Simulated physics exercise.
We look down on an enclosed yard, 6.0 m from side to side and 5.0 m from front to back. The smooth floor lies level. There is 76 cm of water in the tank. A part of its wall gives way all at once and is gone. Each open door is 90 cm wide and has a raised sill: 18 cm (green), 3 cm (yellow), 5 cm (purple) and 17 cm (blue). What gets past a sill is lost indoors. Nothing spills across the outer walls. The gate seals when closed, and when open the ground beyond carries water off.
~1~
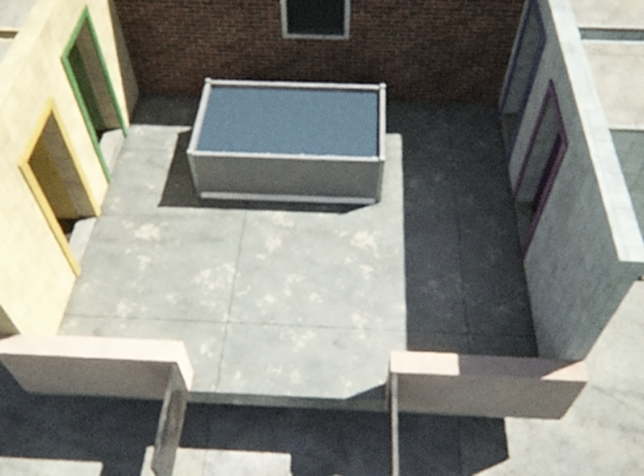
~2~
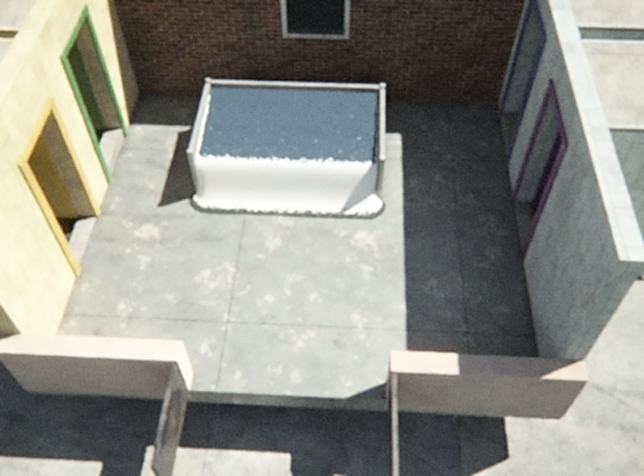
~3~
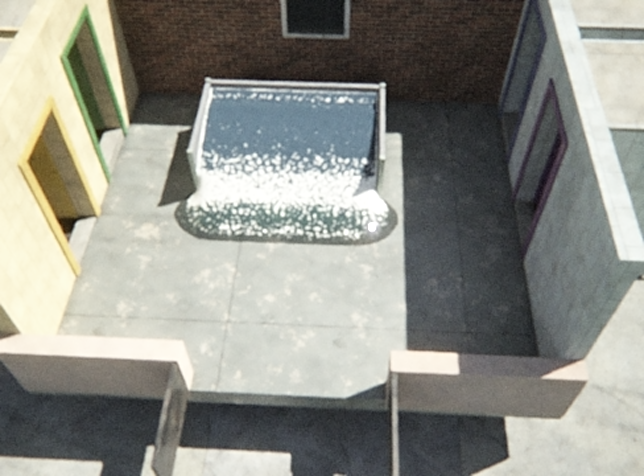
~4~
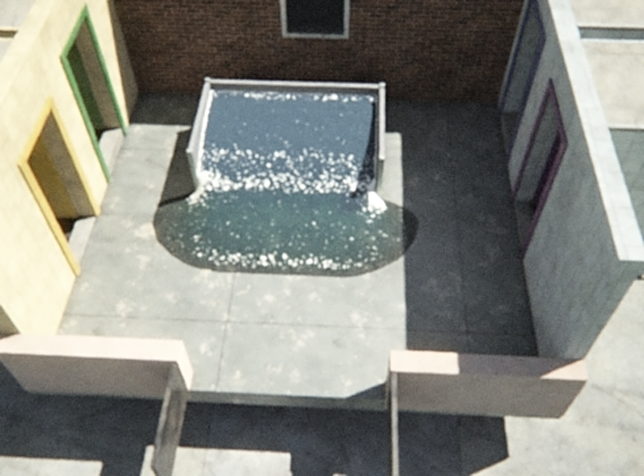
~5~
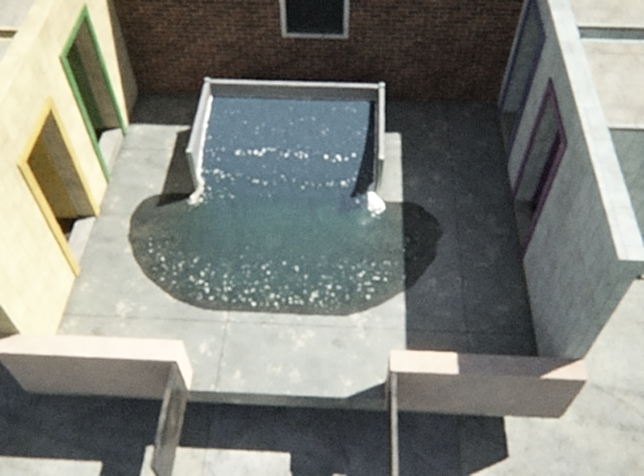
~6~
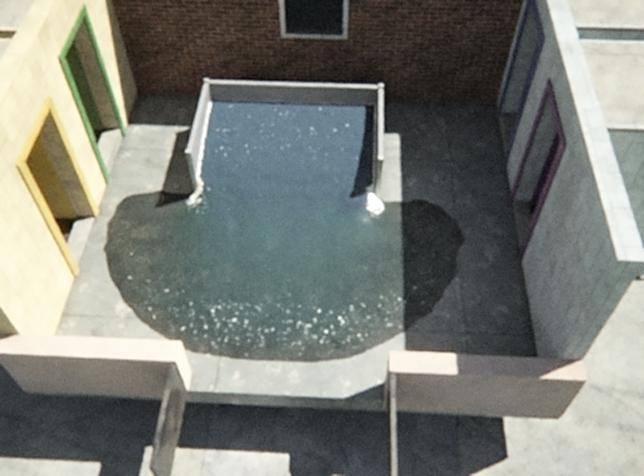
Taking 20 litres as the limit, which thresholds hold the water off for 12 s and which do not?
The water let in: At the green door it does not reach the limit; at the yellow door it passes the limit; at the purple door it stays under the limit; at the blue door it stays under the limit.
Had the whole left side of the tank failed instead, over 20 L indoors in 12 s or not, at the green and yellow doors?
Against that limit: Green past it, yellow above.
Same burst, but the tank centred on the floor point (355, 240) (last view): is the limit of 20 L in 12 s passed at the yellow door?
Against that limit: Yellow not over.
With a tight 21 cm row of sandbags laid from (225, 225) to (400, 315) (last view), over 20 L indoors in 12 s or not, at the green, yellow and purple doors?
Against that limit: Green not over, yellow above, purple past it.
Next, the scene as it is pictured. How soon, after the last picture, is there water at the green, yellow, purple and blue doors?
Green 2.8 s, yellow 0.2 s, purple 1.0 s, blue 3.6 s.
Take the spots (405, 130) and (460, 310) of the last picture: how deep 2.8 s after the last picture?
In that order: 0 and 7 cm.
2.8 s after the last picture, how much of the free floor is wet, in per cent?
Near 65 per cent is wet.
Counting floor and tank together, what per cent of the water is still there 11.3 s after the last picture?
Some 40 per cent remains.
Then, 0.7 s after the last picture water covers 55 % of the floor and is deepest (34 cm) near (163, 370); green door not reached, yellow door 5 cm at the sill, 0 L in, purple door not reached, blue door not reached.
Then, 1.5 s after the last picture water covers 55 % of the floor and is deepest (36 cm) near (45, 364); green door not reached, yellow door 4 cm at the sill, 6 L in, purple door 2 cm at the sill, 0 L in, blue door not reached.
Then, 2.8 s after the last picture water covers 65 % of the floor and is deepest (16 cm) near (45, 364); green door not reached, yellow door 8 cm at the sill, 22 L in, purple door 6 cm at the sill, 0 L in, blue door not reached.
Then, 6.3 s after the last picture water covers 95 % of the floor and is deepest (11 cm) near (320, 120); green door 4 cm at the sill, 0 L in, yellow door 4 cm at the sill, 39 L in, purple door 3 cm at the sill, 1 L in, blue door 4 cm at the sill, 0 L in.
Then, 11.3 s after the last picture water covers 95 % of the floor and is deepest (8 cm) near (409, 108); green door 4 cm at the sill, 0 L in, yellow door 4 cm at the sill, 43 L in, purple door 6 cm at the sill, 1 L in, blue door 6 cm at the sill, 0 L in.
